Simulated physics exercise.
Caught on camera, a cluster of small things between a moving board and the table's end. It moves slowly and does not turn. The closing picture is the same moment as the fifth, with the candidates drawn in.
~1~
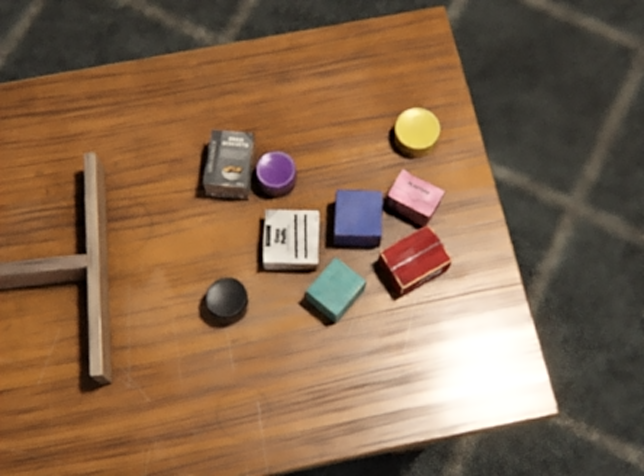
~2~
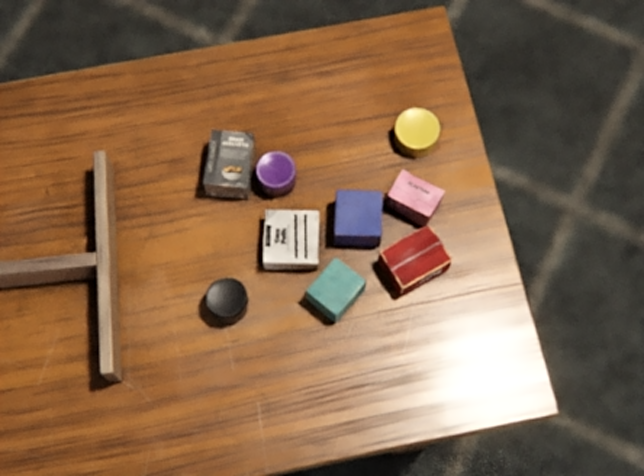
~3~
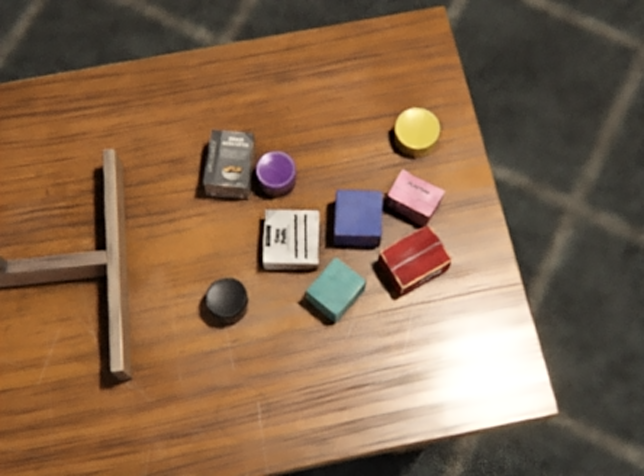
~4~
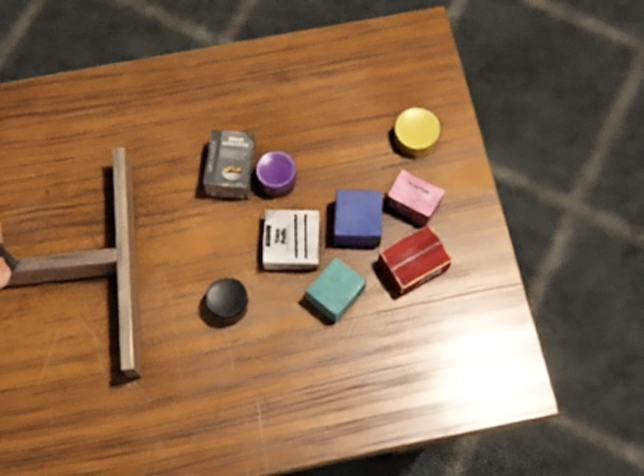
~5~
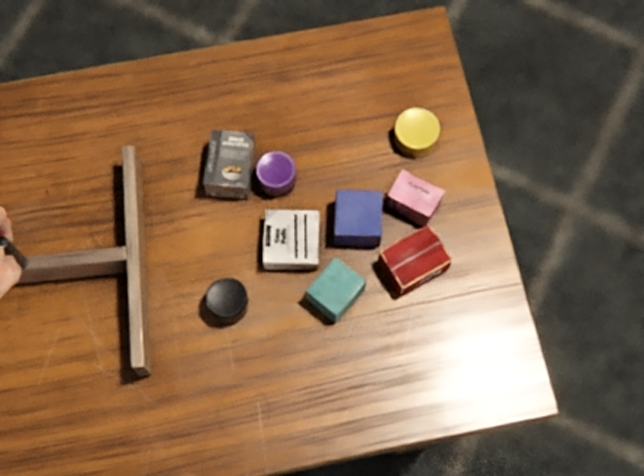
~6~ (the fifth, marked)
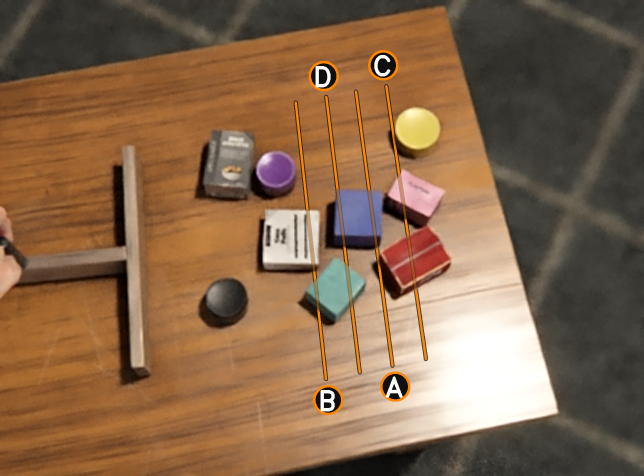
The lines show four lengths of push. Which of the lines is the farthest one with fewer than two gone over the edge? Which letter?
C is the last line within the limit.
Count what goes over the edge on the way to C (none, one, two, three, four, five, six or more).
In all, one.
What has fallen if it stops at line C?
The pink box.
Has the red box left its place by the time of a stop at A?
By then, yes.
On the marked copy, A at (373, 222); B at (310, 234); C at (405, 216); D at (342, 228).
Following C. Soon after the start, board (231, 233); grey packet (255, 159); black jar (265, 296).
Later, board (328, 215); pink box (460, 198); red box (437, 255).
In the end, board (403, 201); pink box over the edge; red box (510, 242); one fallen.
As for the rest, A is within the limit but short; B is within the limit but short; D is within the limit but short.
